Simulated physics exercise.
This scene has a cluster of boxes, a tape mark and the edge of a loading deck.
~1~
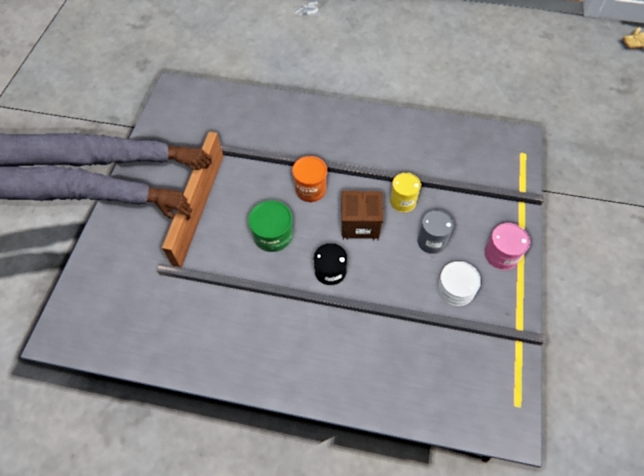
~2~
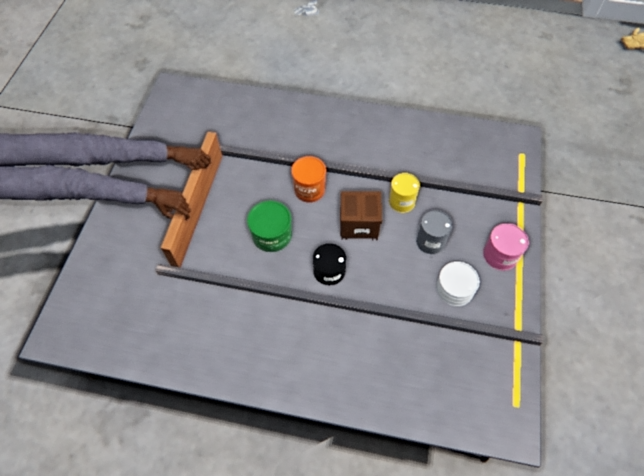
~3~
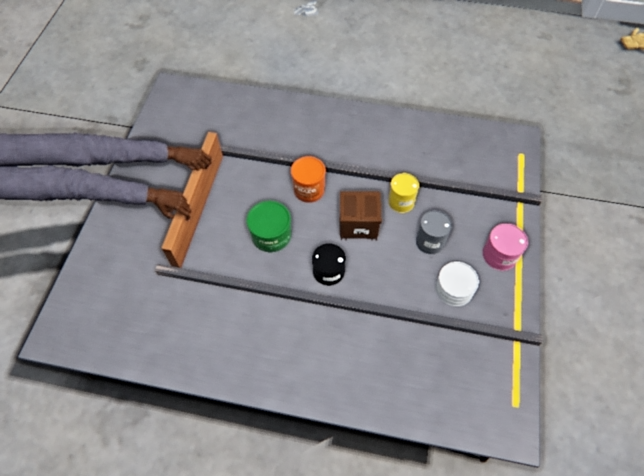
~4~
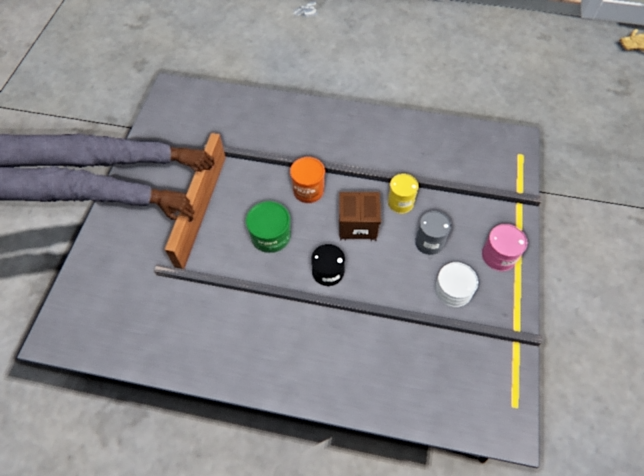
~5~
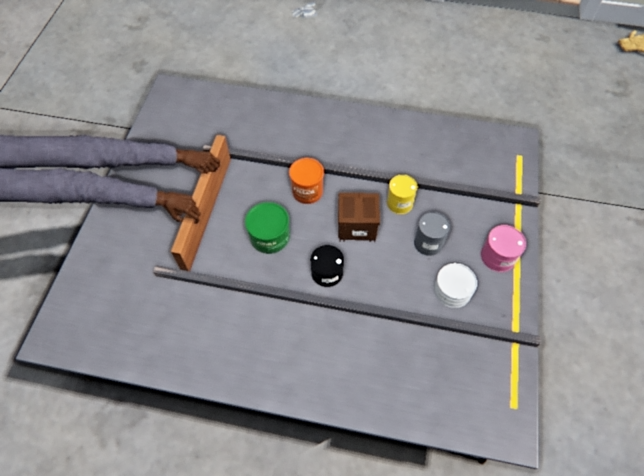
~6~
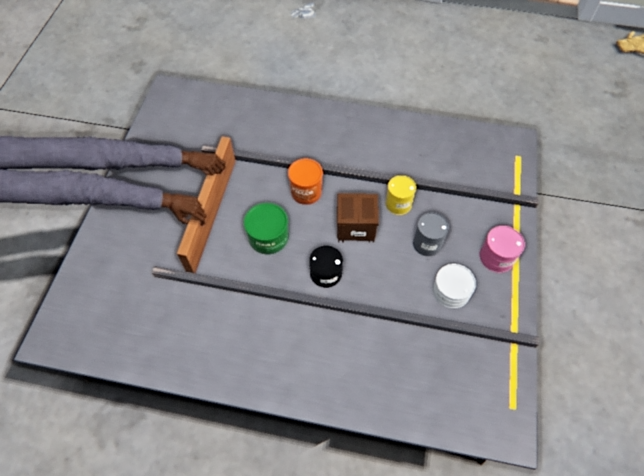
We see two hands holding a wooden plank behind a group of colourful canisters and a brown box on a grey deck with a yellow tape line; the plank moves slightly right, while the objects show no clear movement.
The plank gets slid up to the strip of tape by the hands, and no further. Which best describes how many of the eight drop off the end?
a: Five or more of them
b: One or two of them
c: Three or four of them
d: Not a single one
a, five or more of them.
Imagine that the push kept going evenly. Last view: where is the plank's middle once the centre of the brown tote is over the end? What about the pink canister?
(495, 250) and (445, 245), more or less.
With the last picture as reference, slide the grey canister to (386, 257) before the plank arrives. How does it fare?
Set there, the object goes off the end.
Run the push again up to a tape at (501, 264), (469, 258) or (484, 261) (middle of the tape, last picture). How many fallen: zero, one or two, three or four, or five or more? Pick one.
Well, in the order given, it's five or more, 1 or 2 and 1 or 2.
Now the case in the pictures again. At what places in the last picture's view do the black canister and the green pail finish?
Taking them in turn, first comes (536, 313), then (543, 278).
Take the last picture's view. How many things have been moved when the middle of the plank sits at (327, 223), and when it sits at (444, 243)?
Counting first: 4, next 8.
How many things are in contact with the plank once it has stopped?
The count is 3.
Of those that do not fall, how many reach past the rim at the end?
I'd say 3 of them.
Early on, none off yet; pink canister at rest near (501, 250); white canister at rest near (454, 286); grey canister at rest near (430, 235).
A while later, none off yet; pink canister at rest near (501, 250); white canister at rest near (454, 286); grey canister travelled about its own width near (449, 242).
Further along, none off yet; pink canister travelled about its own width near (550, 266); white canister travelled about its own width near (505, 299); grey canister travelled well along near (518, 265).
Finally, the number that fall off is five or more; lost, brown tote, yellow canister, grey canister, white canister and pink canister.
